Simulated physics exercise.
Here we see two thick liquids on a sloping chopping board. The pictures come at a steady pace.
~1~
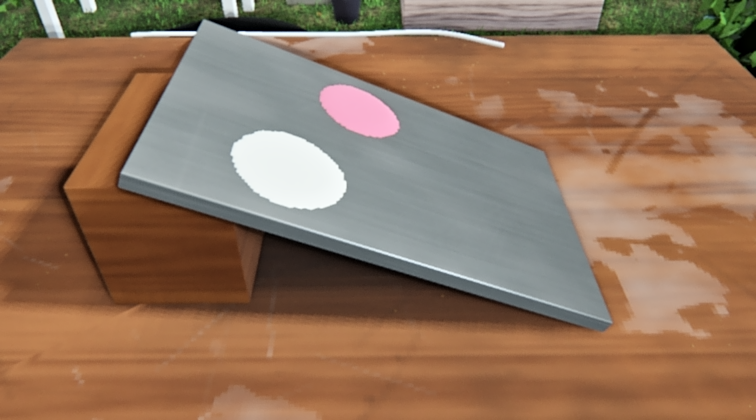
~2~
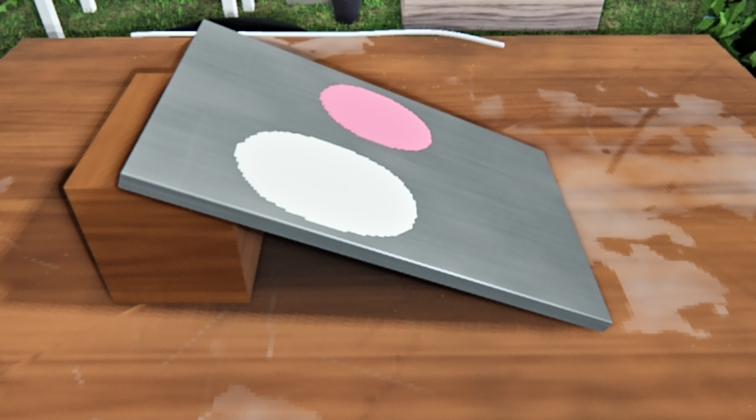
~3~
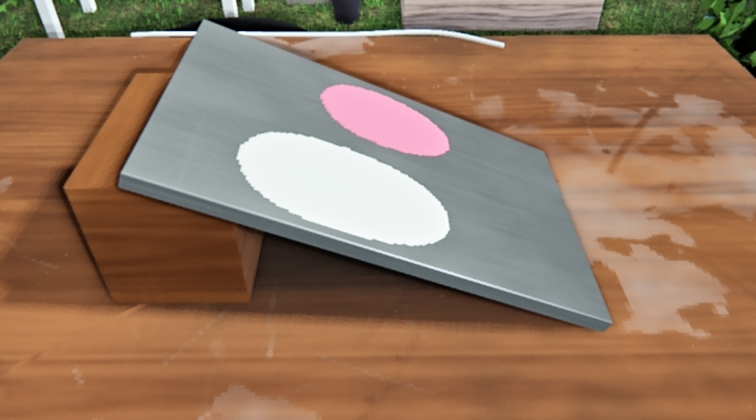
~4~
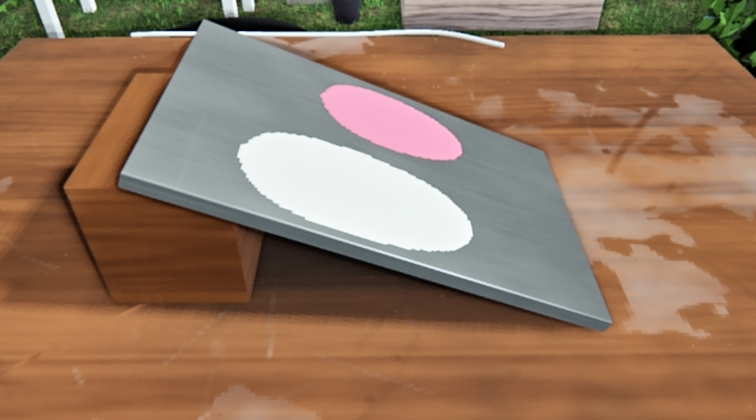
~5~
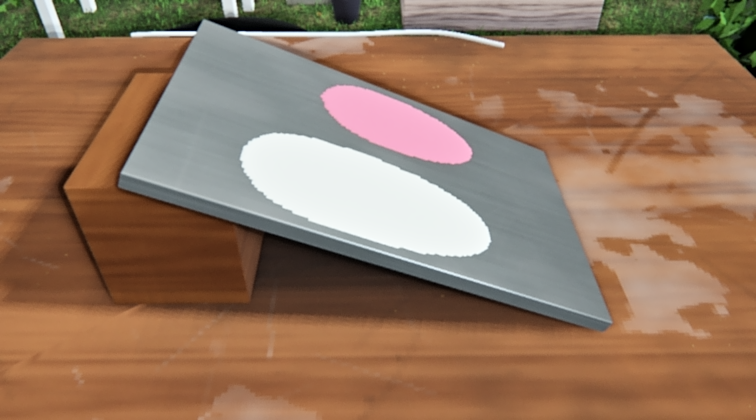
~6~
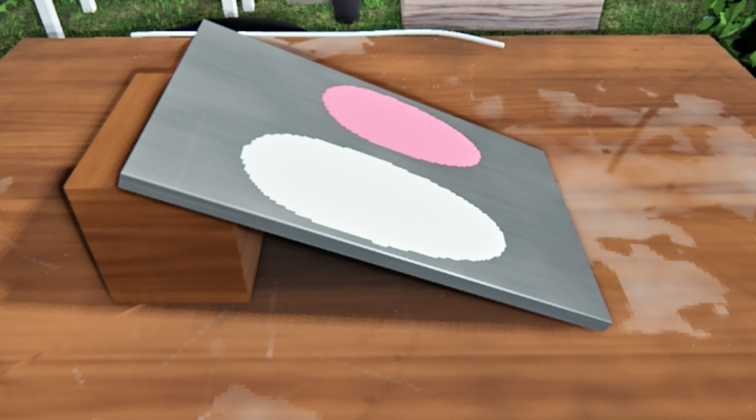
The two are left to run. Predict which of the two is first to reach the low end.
My prediction: The front one.
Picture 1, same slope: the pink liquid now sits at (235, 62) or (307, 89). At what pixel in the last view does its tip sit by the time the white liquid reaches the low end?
On the first go it would be around (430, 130), and on the second go around (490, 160).
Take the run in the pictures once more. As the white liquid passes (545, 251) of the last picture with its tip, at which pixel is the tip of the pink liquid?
Roughly (501, 161).
Shortly, the white liquid is close to the edge; the pink liquid is three quarters of the way down.
Then, the white liquid is close to the edge; the pink liquid is close to the edge.
At the finish, the white liquid is at the low edge; the pink liquid is close to the edge.
